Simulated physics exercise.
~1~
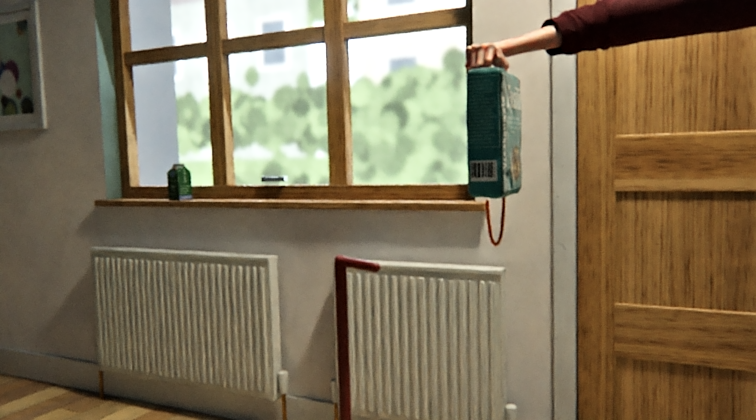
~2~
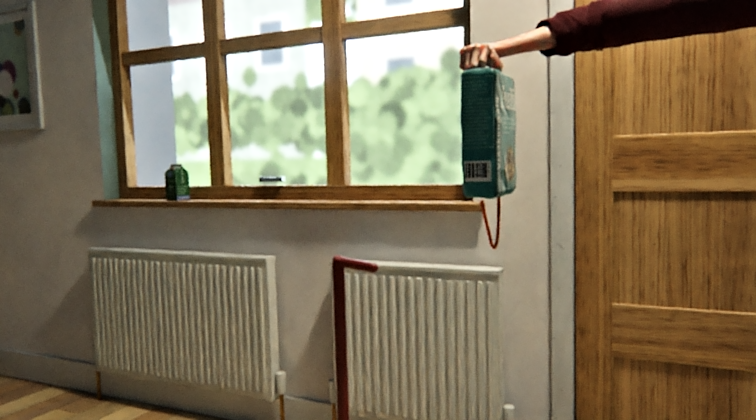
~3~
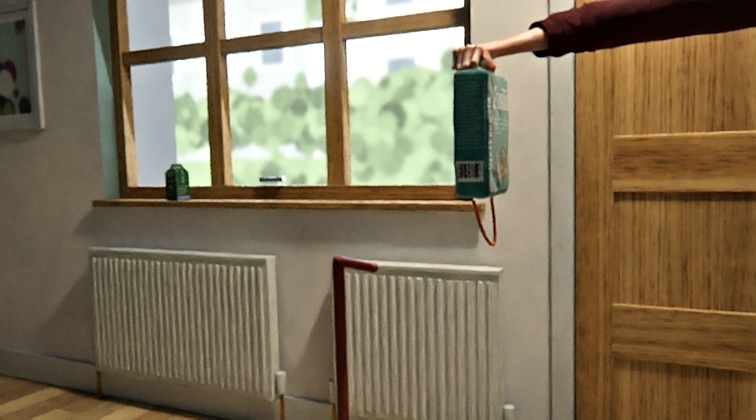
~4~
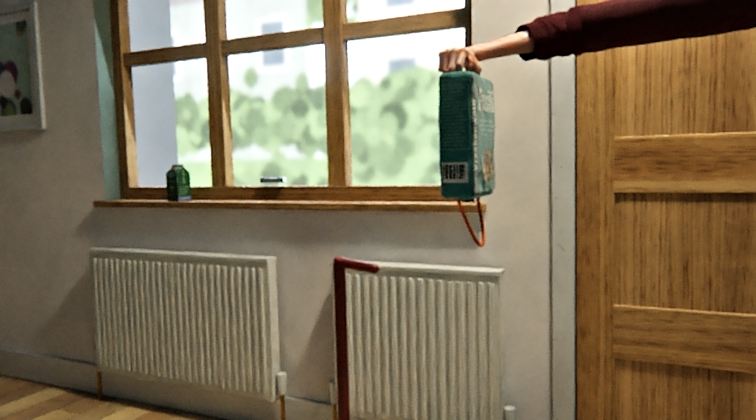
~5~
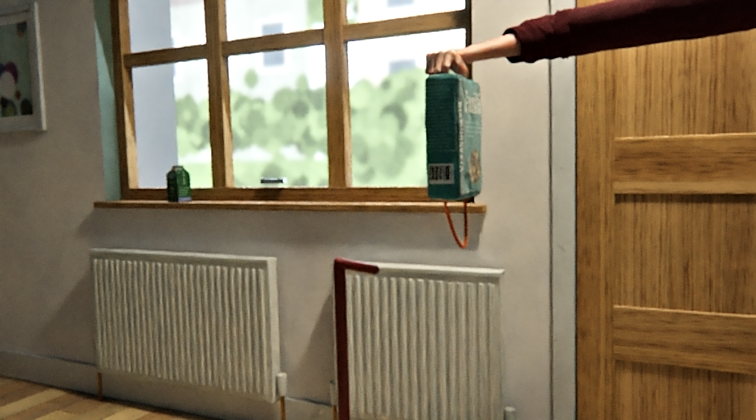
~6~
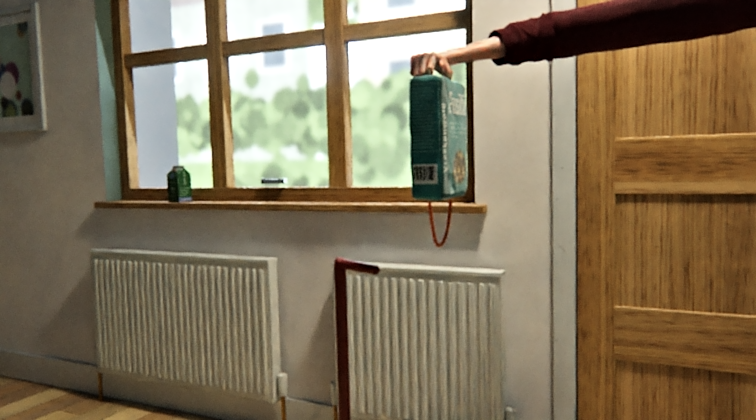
A turquoise sack with a thin reddish loop trailing beneath it starts near the right edge of the window, gripped from above by a hand in a dark red sleeve. The arm moves it steadily a short way left along the sill, above the right-hand radiator, the loop still hanging below.
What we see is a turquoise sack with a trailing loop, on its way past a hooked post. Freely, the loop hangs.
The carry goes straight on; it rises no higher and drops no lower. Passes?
Yes.
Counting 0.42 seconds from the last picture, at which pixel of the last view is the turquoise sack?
Approximately at (387, 141) in the last view.
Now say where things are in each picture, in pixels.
The first frame shows turquoise sack (495, 135); hook tip (375, 267).
The second frame shows turquoise sack (490, 135); bottom of the loop (495, 247).
The third frame shows turquoise sack (482, 136).
The fourth frame shows turquoise sack (468, 137); bottom of the loop (482, 245).
The fifth frame shows turquoise sack (455, 139).
The sixth frame shows turquoise sack (439, 139); bottom of the loop (440, 245); hook tip (375, 270); hook points towards it, loop hangs above the hook.
Then, 0.42 s after the last picture, sack nearing the post near (387, 141).
Then, 1.06 s after the last picture, sack over the post near (314, 144).
Then, 1.72 s after the last picture, sack past the post near (247, 147).
At rest, sack past the post near (234, 148). The turquoise sack comes away clean.
